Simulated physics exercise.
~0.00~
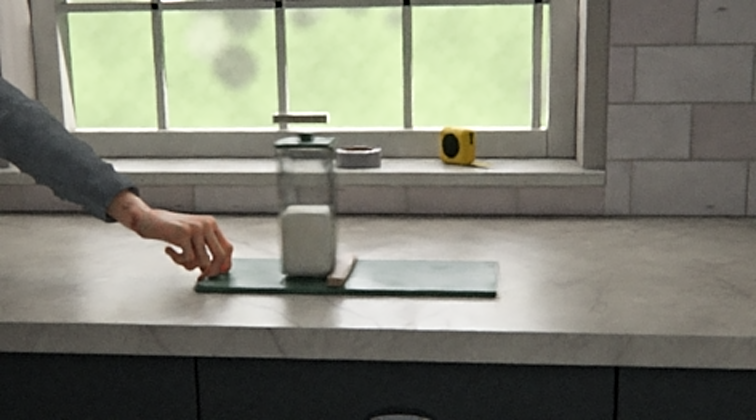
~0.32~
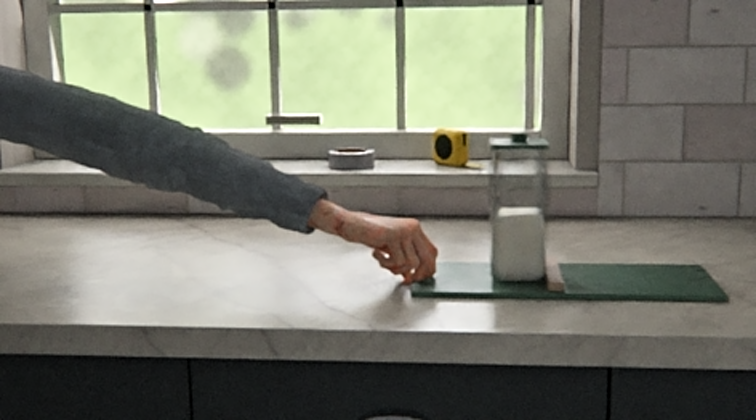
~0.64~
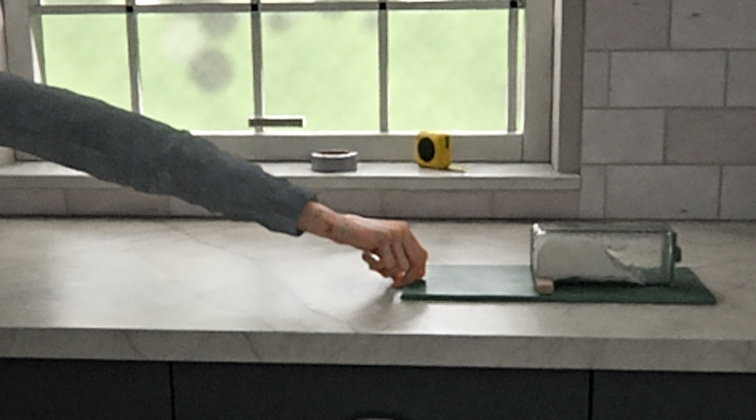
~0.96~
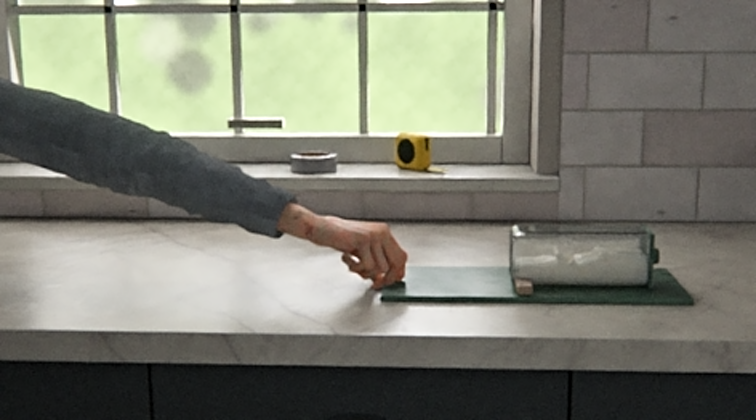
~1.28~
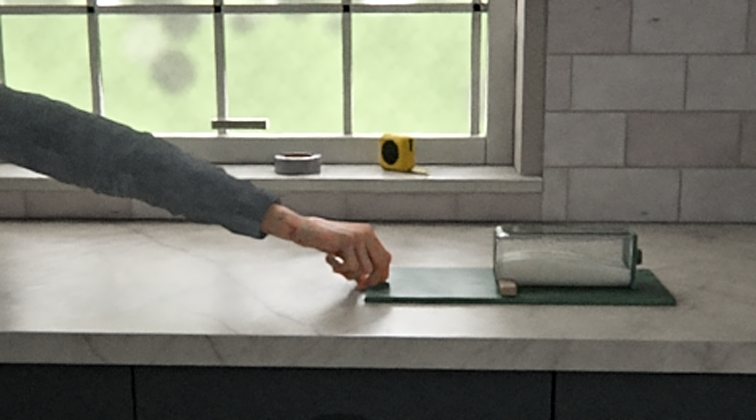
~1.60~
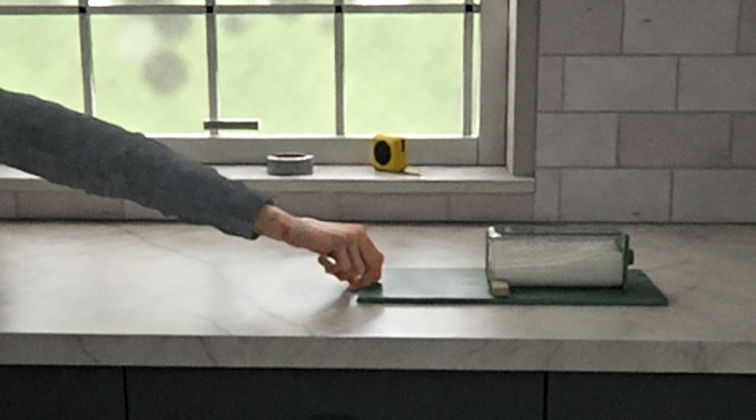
The video shows a hand sliding a green board to the right across a marble countertop, carrying an upright, capped glass container partly filled with white liquid. The container topples to the right over a small strip and ends lying on its side on the board, the hand still at its left end.
